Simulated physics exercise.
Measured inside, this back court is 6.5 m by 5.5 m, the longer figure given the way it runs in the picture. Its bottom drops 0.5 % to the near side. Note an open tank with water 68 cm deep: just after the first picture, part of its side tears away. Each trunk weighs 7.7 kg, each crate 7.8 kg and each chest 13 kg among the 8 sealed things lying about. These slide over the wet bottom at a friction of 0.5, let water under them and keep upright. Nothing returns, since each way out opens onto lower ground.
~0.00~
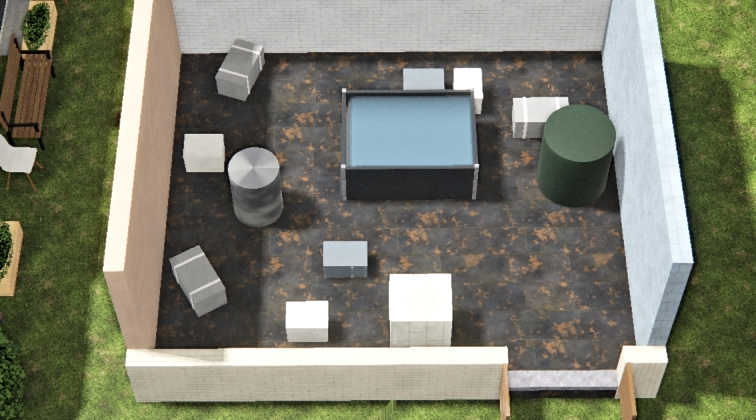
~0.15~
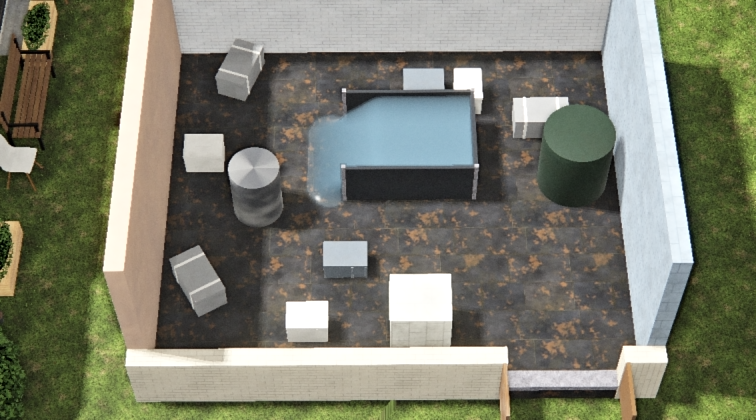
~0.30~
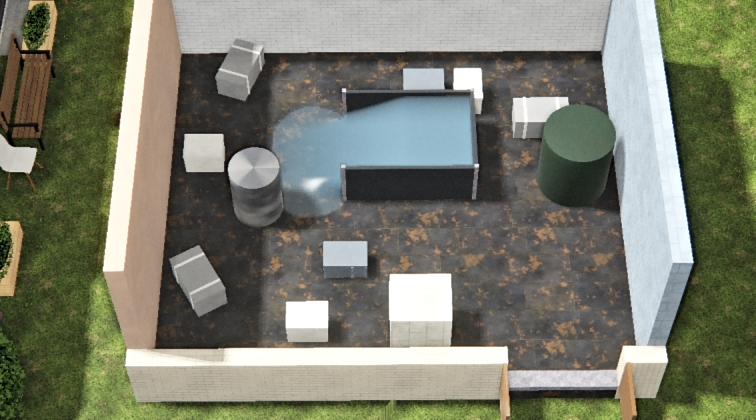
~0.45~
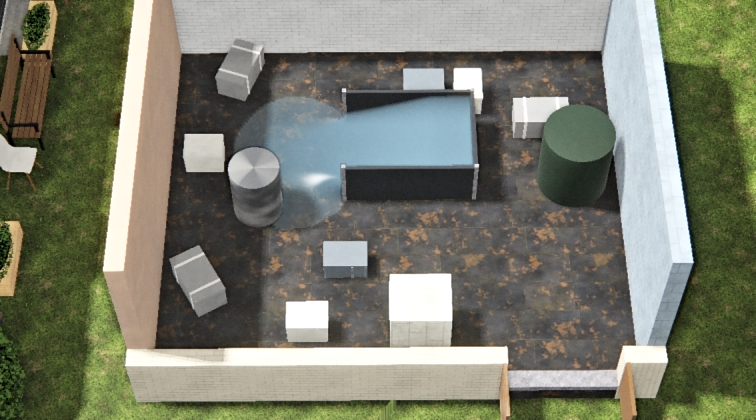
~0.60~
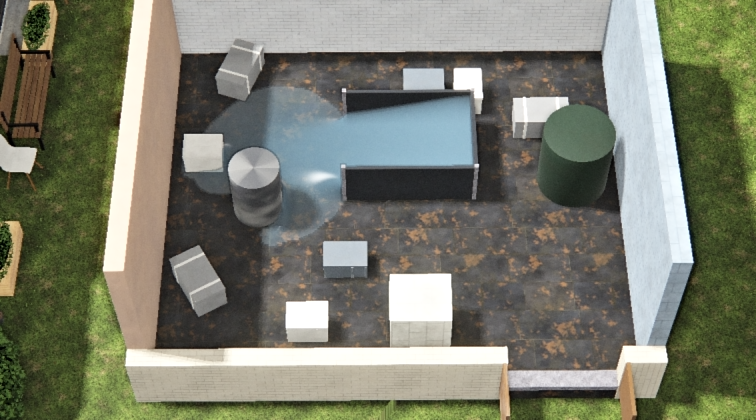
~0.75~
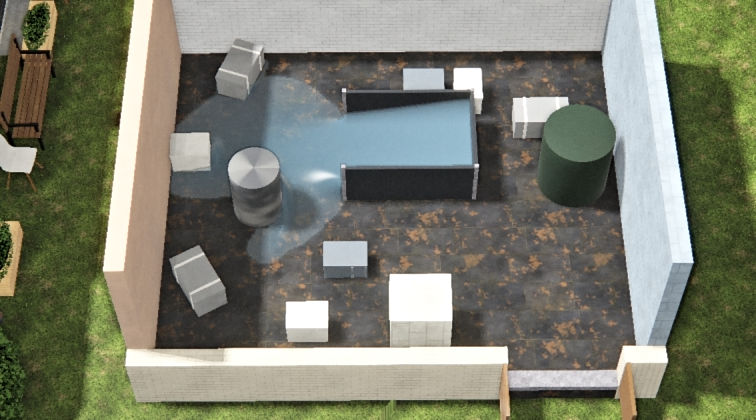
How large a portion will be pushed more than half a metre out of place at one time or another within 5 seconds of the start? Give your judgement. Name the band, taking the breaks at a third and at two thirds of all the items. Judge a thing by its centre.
The answer is the top band, two thirds or more.
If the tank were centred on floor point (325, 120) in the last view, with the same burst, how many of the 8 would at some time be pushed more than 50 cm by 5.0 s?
In that case the number is 4.
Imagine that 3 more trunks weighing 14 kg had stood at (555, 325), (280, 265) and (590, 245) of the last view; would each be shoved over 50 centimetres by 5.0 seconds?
The first comes out within the limit, the second beyond the limit, the third within the limit.
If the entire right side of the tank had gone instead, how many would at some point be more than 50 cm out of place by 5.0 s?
The count would be 4.
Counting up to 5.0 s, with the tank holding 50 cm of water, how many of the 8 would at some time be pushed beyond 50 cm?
Then 3.
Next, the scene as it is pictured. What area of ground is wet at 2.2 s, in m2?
Roughly 15 m2 of it is wet.
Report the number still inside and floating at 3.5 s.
Just then, the number is 2.
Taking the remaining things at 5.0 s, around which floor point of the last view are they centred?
They average out to somewhere around (413, 201).
After 1.1 s 0 of 8 are over 50 cm from their spots; 1 afloat.
After 2.2 s 1 of 8 are over 50 cm from their spots; 3 afloat.
After 3.5 s 3 of 8 are over 50 cm from their spots; 2 afloat.
After 5.0 s 6 of 8 are over 50 cm from their spots, and 6 have been at some point; 5 afloat.
